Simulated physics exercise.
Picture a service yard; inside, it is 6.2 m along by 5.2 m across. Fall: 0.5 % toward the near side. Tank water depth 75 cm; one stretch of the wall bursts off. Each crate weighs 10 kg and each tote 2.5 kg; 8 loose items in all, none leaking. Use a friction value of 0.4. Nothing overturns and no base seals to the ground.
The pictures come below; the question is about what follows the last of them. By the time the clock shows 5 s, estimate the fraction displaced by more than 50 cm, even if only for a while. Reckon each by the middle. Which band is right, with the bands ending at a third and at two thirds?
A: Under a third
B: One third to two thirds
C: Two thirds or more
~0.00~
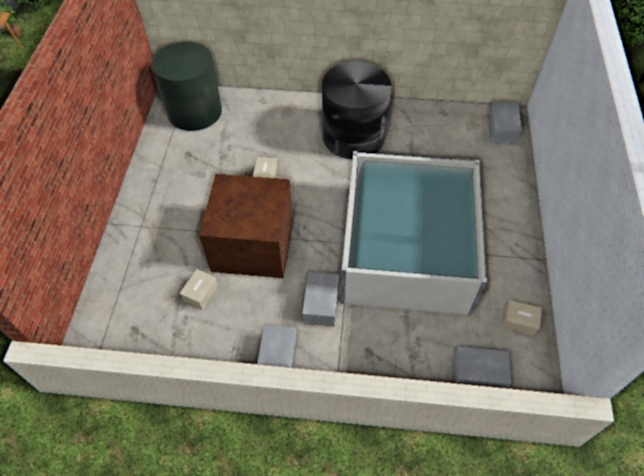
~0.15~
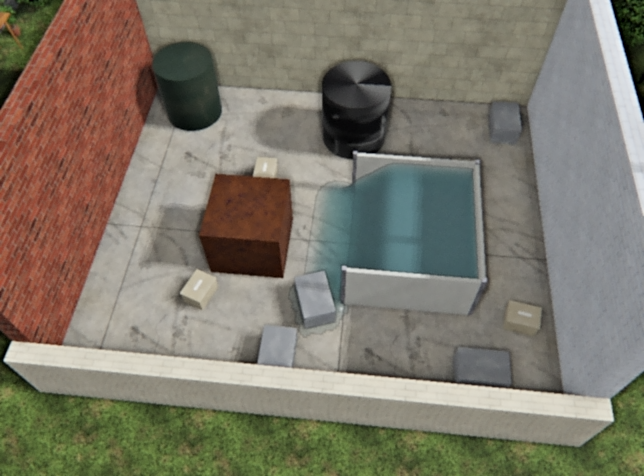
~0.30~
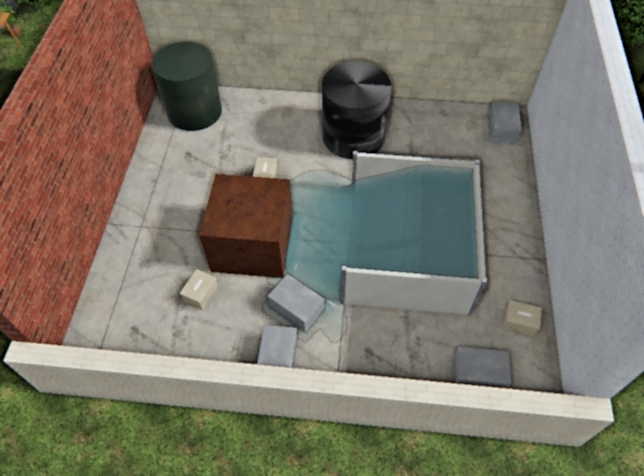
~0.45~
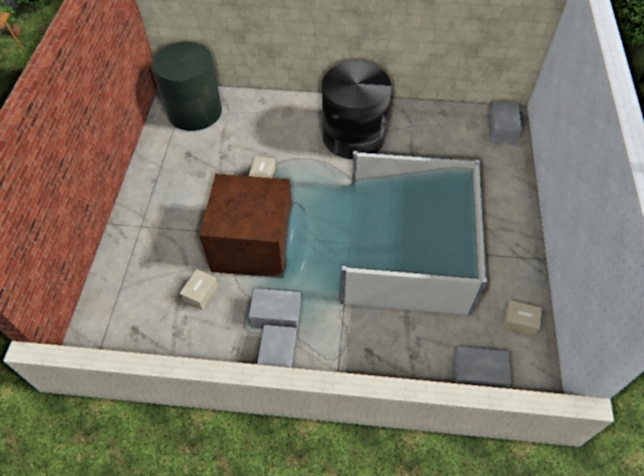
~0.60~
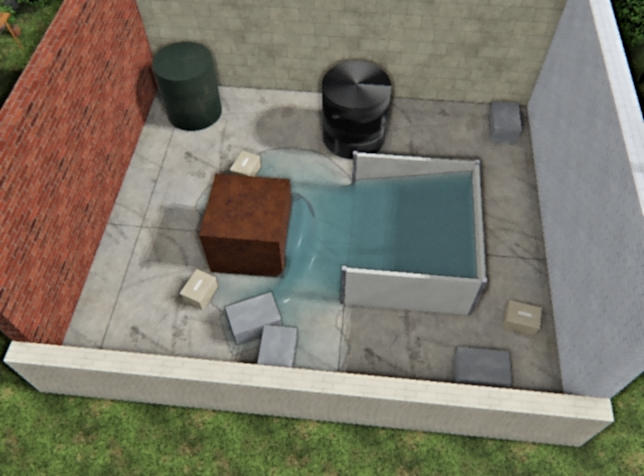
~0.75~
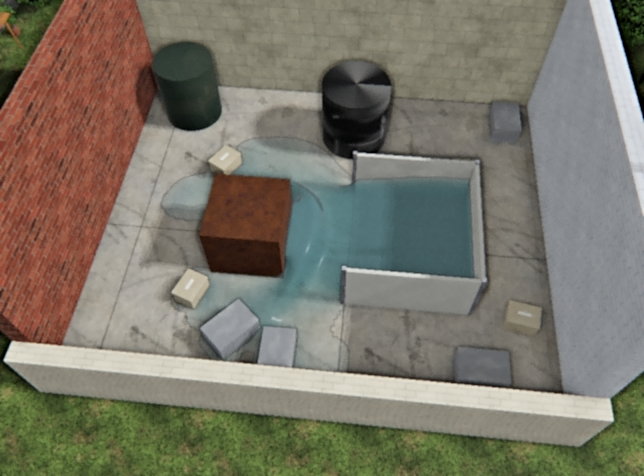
C.
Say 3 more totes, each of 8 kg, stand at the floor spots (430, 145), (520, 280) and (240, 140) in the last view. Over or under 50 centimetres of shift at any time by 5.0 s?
Result, in sequence: Below the mark / below the mark / above the mark.
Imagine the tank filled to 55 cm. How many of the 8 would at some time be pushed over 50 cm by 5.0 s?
Then it comes to 4.
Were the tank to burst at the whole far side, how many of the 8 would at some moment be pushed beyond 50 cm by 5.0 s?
You'd get 5 in that case.
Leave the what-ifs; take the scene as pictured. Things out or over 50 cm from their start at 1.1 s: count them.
3.
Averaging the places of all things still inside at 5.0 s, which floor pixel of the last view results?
(338, 224).
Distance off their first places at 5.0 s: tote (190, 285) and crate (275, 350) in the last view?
In that order: 250 cm, 150 cm.
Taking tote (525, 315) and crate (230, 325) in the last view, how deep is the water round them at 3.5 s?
About 2 and 8 cm.
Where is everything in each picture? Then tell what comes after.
The first picture shows a crate at (321, 294) rests on the ground; a tote at (265, 168) rests on the ground; 2.8 m2 under water; 0 of 8 have shifted.
The second picture shows a crate at (315, 294) rests on the ground, 8 cm from its start; a tote at (265, 168) rests on the ground; water covers 3.9 m2; 1 of 8 have shifted.
The third picture shows a crate at (296, 297) rests on the ground, 32 cm from its start; a tote at (265, 168), on the bottom; 5.0 m2 under water; 1 of 8 have shifted.
The fourth picture shows a crate at (275, 304) rests on the ground, 60 cm from its start; a tote at (262, 167), on the bottom, 4 cm from its start; 6.1 m2 under water; 1 of 8 have shifted.
The fifth picture shows a crate at (253, 313), on the bottom, 89 cm from its start; a tote at (245, 163), on the bottom, 31 cm from its start; water covers 7.5 m2; 2 of 8 have shifted.
The sixth picture shows a crate at (229, 324) rests on the ground, 120 cm from its start; a tote at (225, 157) rests on the ground, 64 cm from its start; 8.9 m2 under water; 3 of 8 have shifted.
After 1.1 s 3 of 8 are over 50 cm from their spots; 0 afloat.
After 2.2 s 3 of 8 are over 50 cm from their spots; 3 afloat.
After 3.5 s 5 of 8 are over 50 cm from their spots; 4 afloat.
After 5.0 s 6 of 8 are over 50 cm from their spots, and 6 have been at some point; 6 afloat.
